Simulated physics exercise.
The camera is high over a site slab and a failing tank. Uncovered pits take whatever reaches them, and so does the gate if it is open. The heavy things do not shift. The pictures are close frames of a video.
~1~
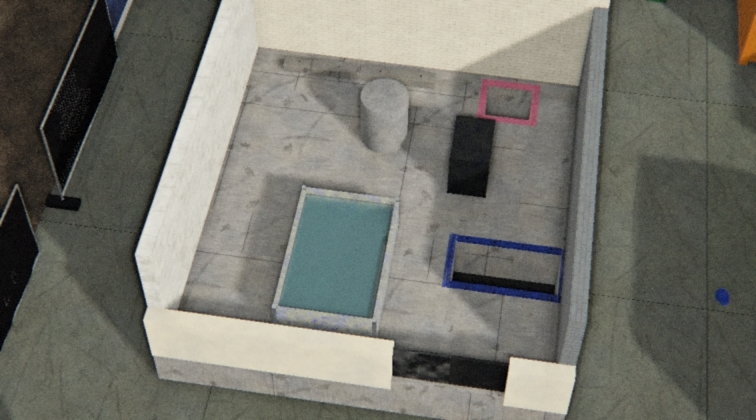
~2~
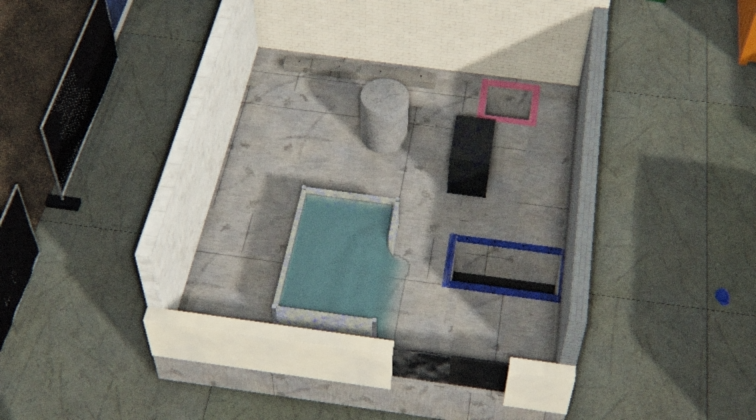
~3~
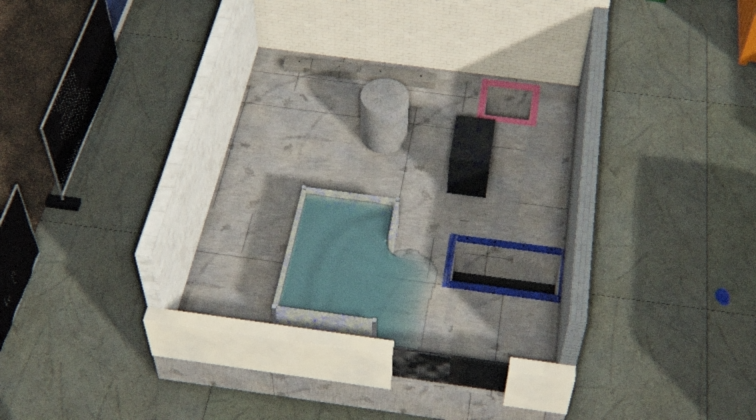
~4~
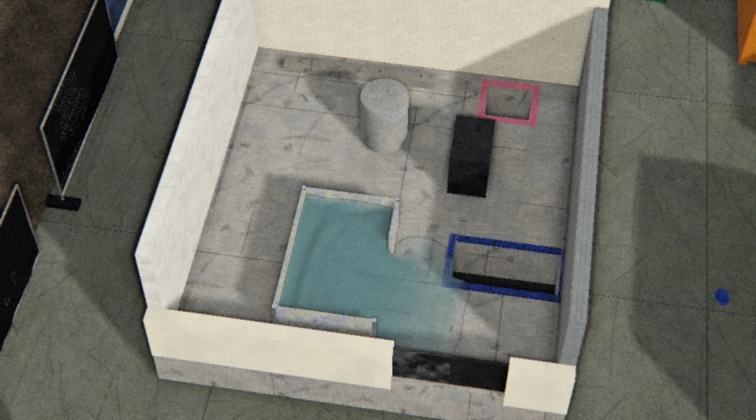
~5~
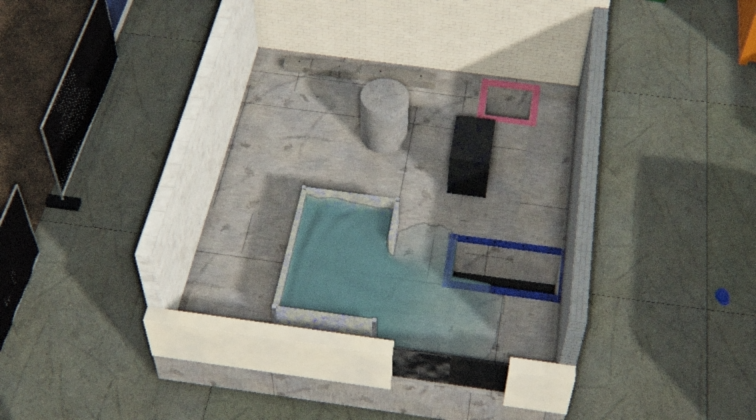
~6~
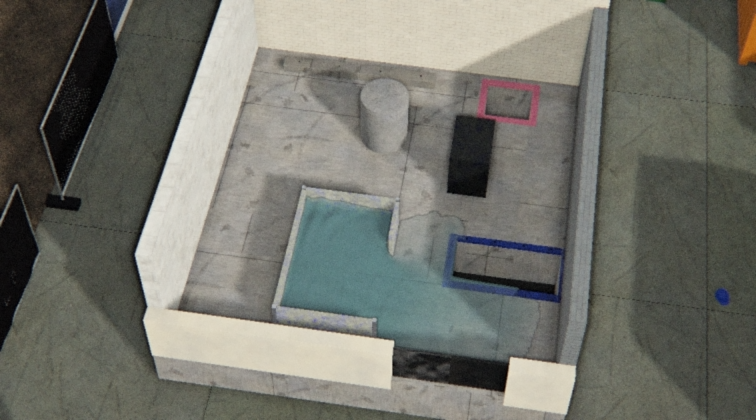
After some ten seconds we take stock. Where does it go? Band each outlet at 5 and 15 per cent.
In the end: The gate takes not even 5 %; the blue pit takes above 15 %; the pink pit takes not even 5 %.
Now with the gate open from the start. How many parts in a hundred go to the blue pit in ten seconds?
Per cent: Blue 35.
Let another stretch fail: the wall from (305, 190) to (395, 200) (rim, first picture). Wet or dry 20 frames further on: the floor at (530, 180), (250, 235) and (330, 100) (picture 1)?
One after the other: Free of water, not flooded, flooded.
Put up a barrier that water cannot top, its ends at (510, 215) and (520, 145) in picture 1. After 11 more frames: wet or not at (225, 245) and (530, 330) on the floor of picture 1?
As listed: No water, flooded.
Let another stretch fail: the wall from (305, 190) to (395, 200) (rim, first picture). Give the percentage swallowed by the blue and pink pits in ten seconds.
Roughly, in per cent: Blue 2, pink 30.
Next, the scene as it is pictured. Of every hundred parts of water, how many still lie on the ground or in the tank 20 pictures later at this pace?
About 70 per cent.
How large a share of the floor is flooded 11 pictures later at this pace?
Roughly 20 per cent.
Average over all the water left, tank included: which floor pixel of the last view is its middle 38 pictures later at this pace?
Close to (415, 303).
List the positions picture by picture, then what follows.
In the first picture, the water tank at (338, 255) is whole and still.
In the second picture, the front is at a hidden place, out from the gap at (381, 294).
In the third picture, water pours out at (381, 295) and has run to a hidden place.
In the fourth picture, water pours out at (381, 295) and has run to (447, 254).
In the fifth picture, water pours out at (381, 296) and has run to (498, 298).
In the sixth picture, the front is at (532, 303), out from the gap at (381, 295).
A moment on, water covers 20 % of the floor; the gate 0 %, the blue pit 5 %, the pink pit 0 %.
Next, water covers 20 % of the floor; the gate 0 %, the blue pit 12 %, the pink pit 0 %.
Then, water covers 20 % of the floor; the gate 0 %, the blue pit 31 %, the pink pit 0 %.
Later, water covers 35 % of the floor; the gate 0 %, the blue pit 48 %, the pink pit 0 %.
In the end, water covers 50 % of the floor; the gate 0 %, the blue pit 54 %, the pink pit 0 %.
